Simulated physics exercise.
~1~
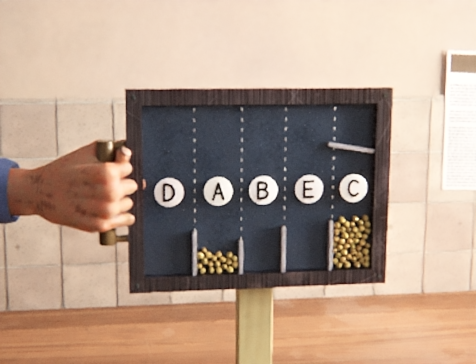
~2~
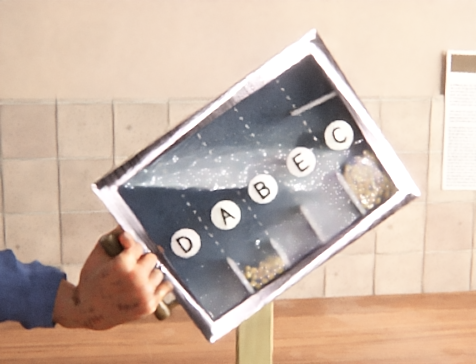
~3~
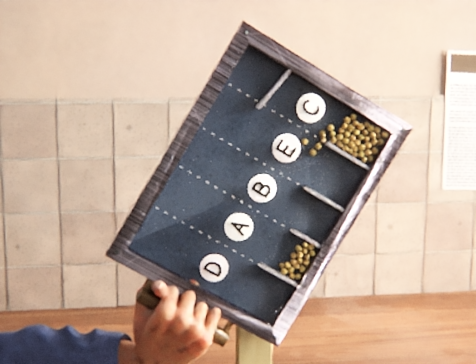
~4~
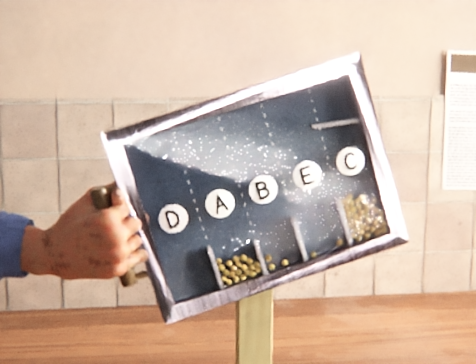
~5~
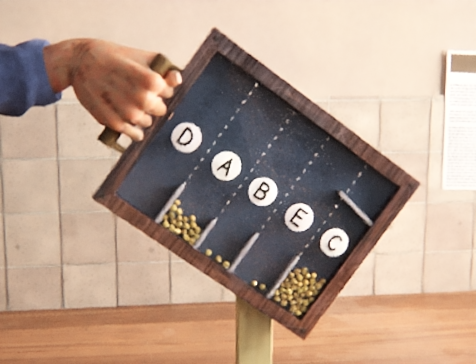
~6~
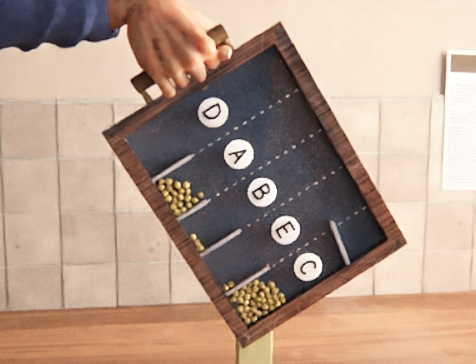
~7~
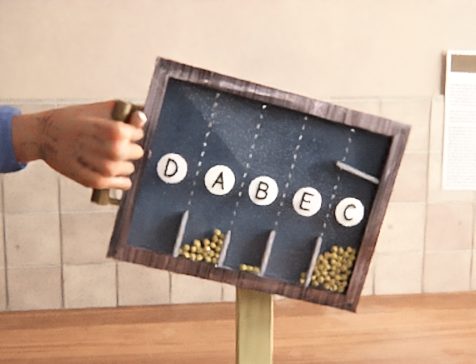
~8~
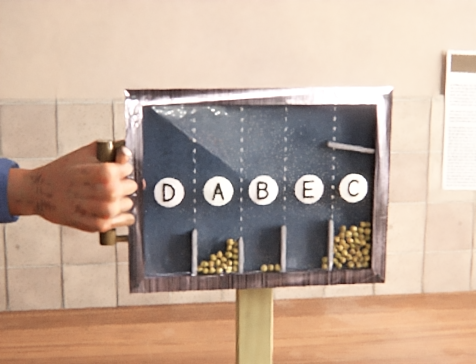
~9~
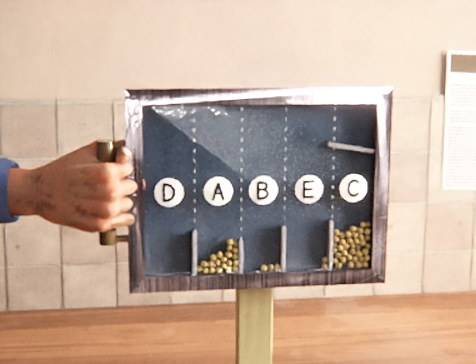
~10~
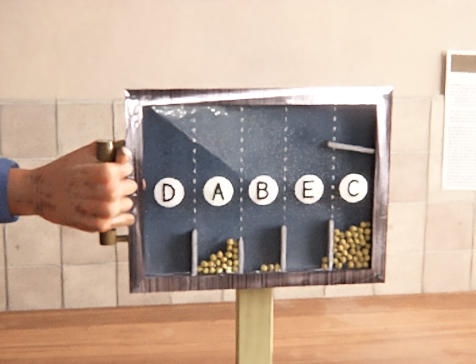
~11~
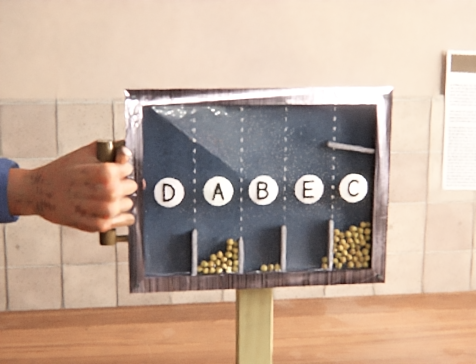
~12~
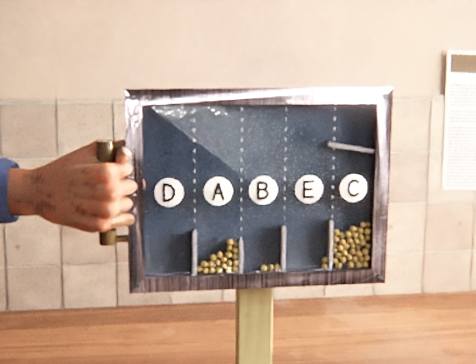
Yellowish beads sliding and partly spilling between lettered strips as a hand tilts the box both ways, then settling mostly under C.
